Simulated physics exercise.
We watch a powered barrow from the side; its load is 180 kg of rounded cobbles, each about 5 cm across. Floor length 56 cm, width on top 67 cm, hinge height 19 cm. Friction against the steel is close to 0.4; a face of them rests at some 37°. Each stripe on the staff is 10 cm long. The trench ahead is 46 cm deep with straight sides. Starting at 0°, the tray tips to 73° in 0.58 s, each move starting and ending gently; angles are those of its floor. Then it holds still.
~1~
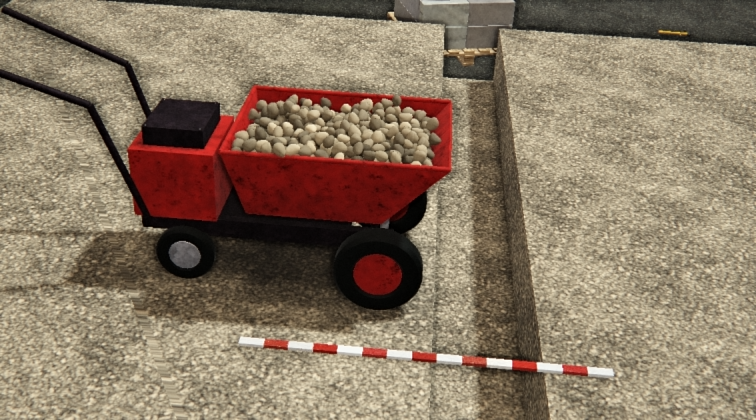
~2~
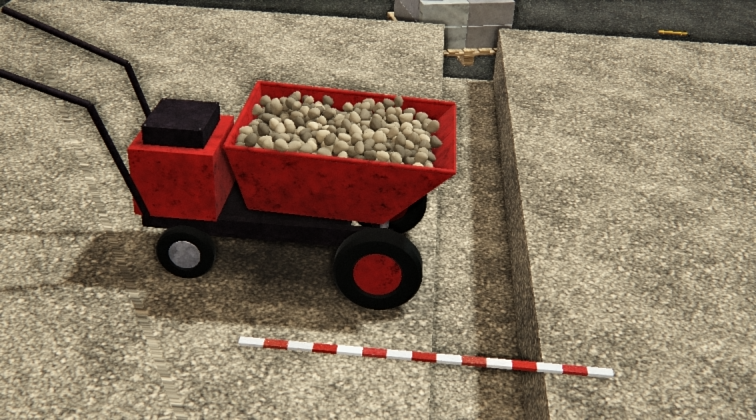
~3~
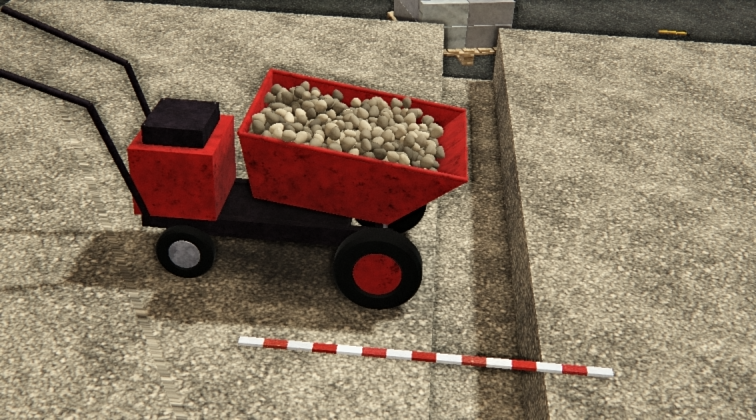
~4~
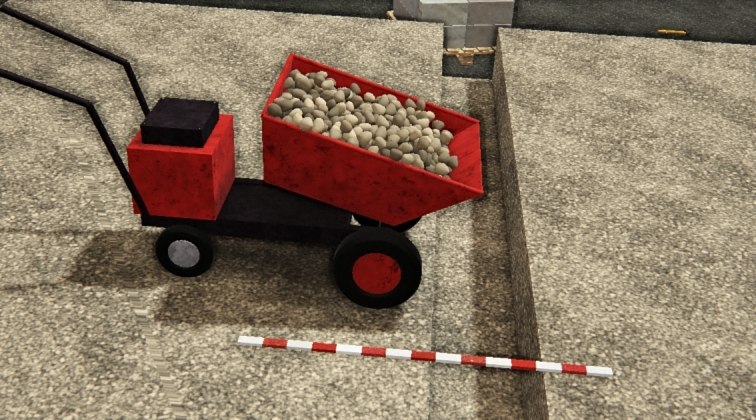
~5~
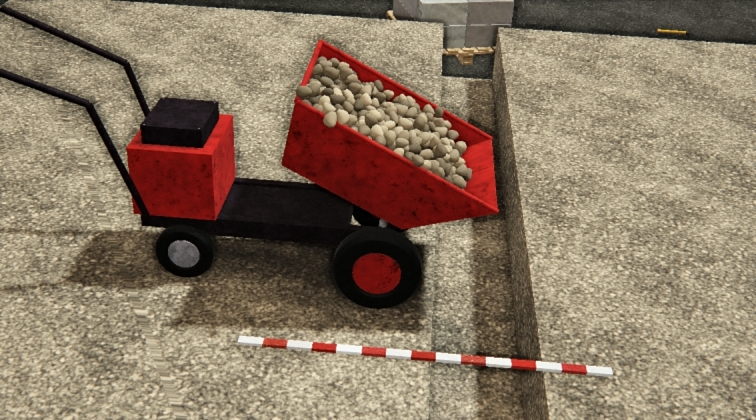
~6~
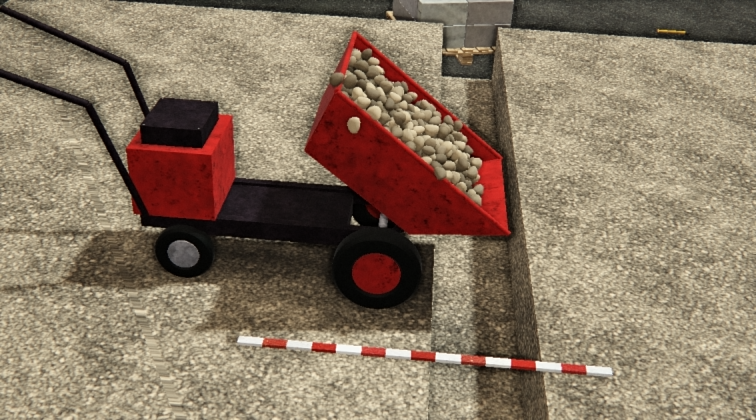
A red powered barrow with black handles, seen from the side and slightly above, stands on pale gravelly ground at the left, its tray heaped with rounded grey-brown cobbles. A narrow straight-sided trench runs up the picture to its right, with grey blocks at the far end and a red-and-white striped staff lying in front. The tray's rear rises steadily, tilting its lip down rightward, while the camera stays still.
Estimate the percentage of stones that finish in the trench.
Roughly 34 per cent ends in the trench.
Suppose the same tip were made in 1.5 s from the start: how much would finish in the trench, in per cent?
Then about 50 per cent.
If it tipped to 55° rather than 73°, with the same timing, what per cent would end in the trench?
Then about 25 per cent.
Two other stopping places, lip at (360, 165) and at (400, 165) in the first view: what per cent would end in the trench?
About 100 and 75 per cent.
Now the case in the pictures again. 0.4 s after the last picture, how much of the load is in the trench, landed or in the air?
About 10 per cent by then.
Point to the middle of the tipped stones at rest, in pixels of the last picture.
Near (579, 279).
Then, 0.1 s after the last picture the floor is at 61°, 100 % in the tray; the foremost stones are at (508, 230).
Then, 0.4 s after the last picture the floor is at 73°, 63 % in the tray, 9 % in the trench, 28 % past the trench; the foremost stones are at (607, 282).
Then, 0.7 s after the last picture the floor is at 73°, 13 % in the tray, 20 % in the trench, 67 % past the trench; the foremost stones are past the picture's edge.
Then, 2.7 s after the last picture the floor is at 73°, 0 % in the tray, 34 % in the trench, 66 % past the trench; the foremost stones are past the picture's edge.
